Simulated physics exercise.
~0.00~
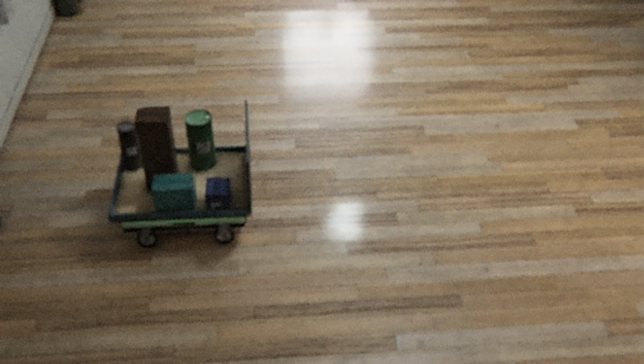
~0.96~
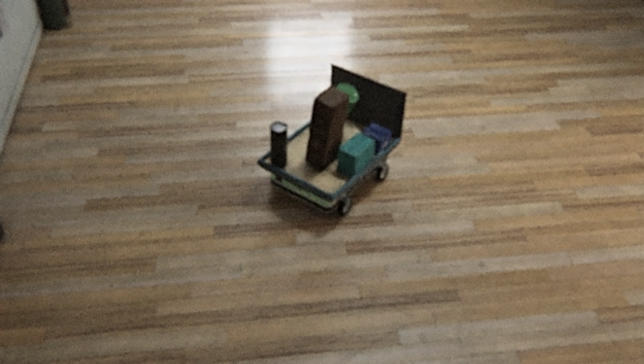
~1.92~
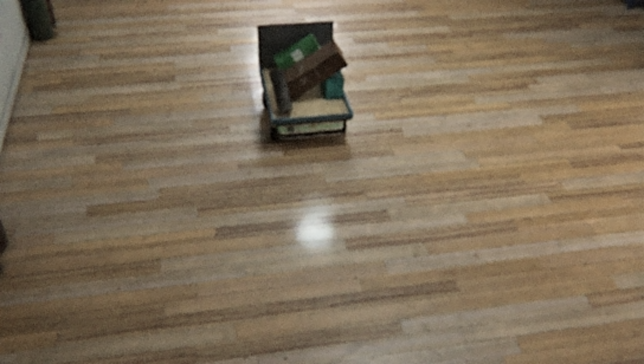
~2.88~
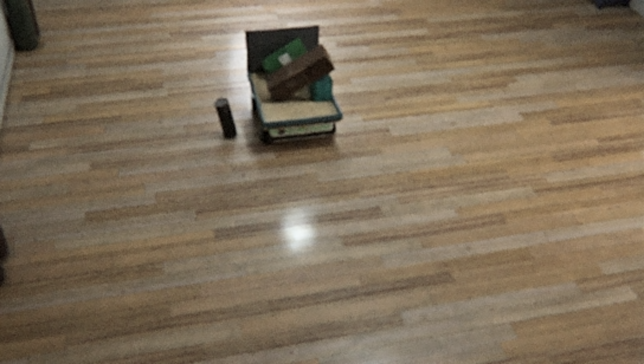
On a wood-plank floor, a small flat cart with a tall dark board at one end carries a brown box, a green canister, a black canister, and turquoise and blue parcels. It starts at the left and rolls right, then swings round so that it heads away toward the top. During the turn, the green canister tips and the brown box topples into a steep lean beside it. The cart stops with its board at the far side. By the end, the black canister stands on the floor to its left, while the turquoise parcel remains aboard.
